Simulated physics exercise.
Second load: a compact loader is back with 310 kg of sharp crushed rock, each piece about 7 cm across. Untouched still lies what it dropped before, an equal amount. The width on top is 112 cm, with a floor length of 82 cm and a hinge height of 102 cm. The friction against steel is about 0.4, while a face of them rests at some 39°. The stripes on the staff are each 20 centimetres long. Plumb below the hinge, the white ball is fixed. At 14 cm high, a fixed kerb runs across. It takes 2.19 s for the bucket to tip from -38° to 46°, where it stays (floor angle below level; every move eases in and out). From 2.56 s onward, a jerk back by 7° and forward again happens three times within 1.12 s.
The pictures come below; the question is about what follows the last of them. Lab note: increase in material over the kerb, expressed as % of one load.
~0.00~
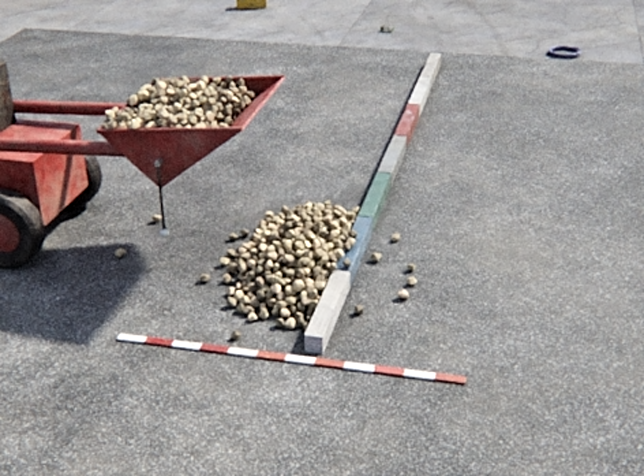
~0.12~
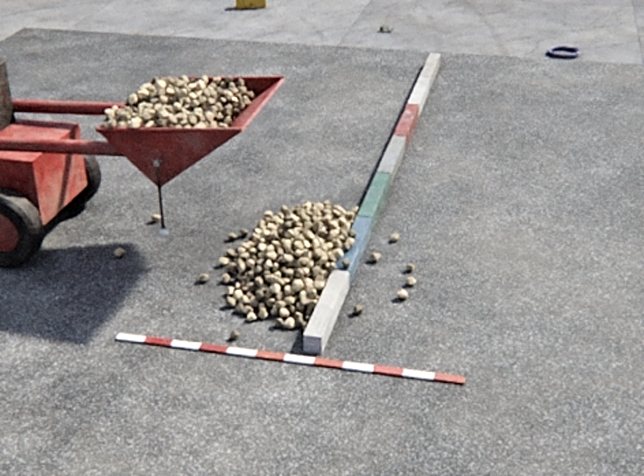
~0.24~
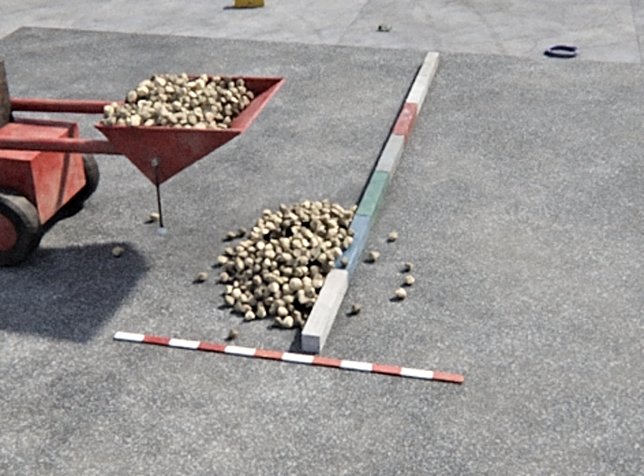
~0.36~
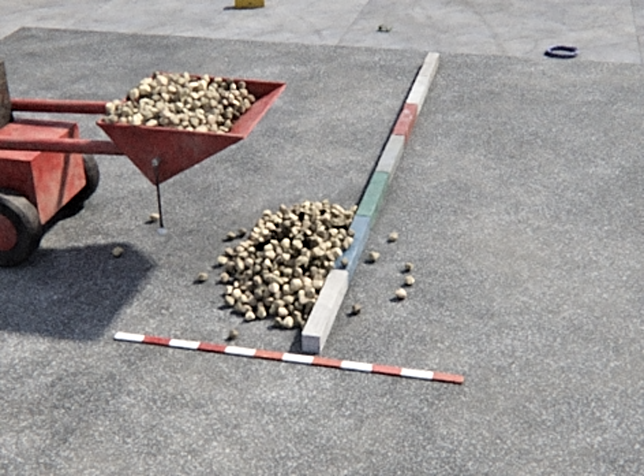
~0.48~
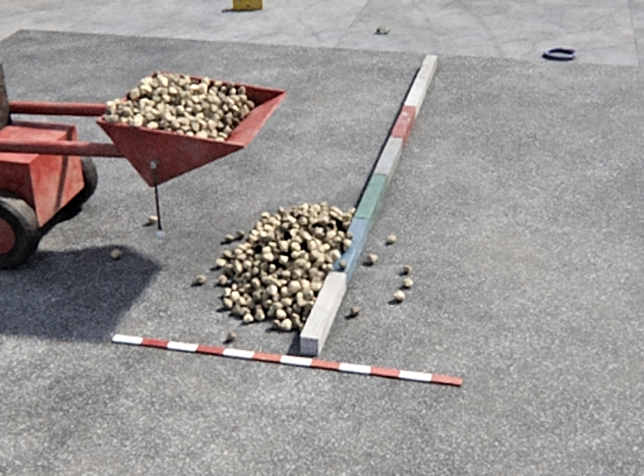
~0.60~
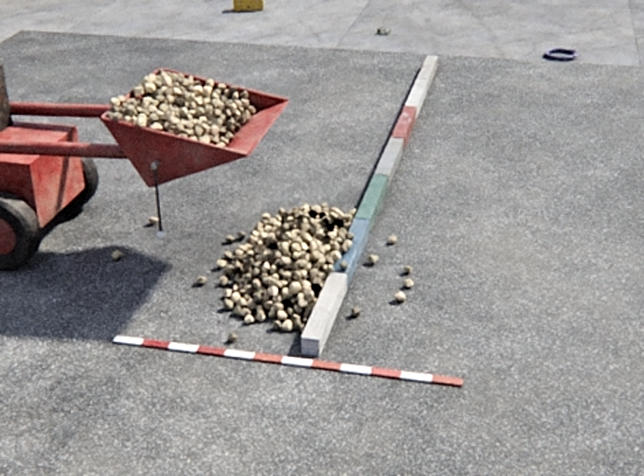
Increase: 0 %.
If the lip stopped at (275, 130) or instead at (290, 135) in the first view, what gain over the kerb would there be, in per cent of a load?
About 10 per cent from the first spot and 20 per cent from the second.
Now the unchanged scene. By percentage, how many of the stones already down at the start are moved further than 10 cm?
About 5 %.
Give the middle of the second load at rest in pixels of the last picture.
The middle ends up near (255, 242).
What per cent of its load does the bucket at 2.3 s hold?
Close to 10 in a hundred.
After 1.6 s the floor is at 33°; in per cent of one load, 94 in the bucket, 105 on this side of the kerb, 1 over the kerb; the foremost stones are at (379, 270).
After 2.3 s the floor is at 46°; in per cent of one load, 9 in the bucket, 191 on this side of the kerb, 1 over the kerb; the foremost stones are at (378, 272).
After 4.1 s the floor is at 46°; in per cent of one load, 0 in the bucket, 199 on this side of the kerb, 1 over the kerb; the foremost stones are at (379, 272).
After 6.7 s the floor is at 46°; in per cent of one load, 0 in the bucket, 199 on this side of the kerb, 1 over the kerb; the foremost stones are at (379, 272). Net gain over the kerb, 0.
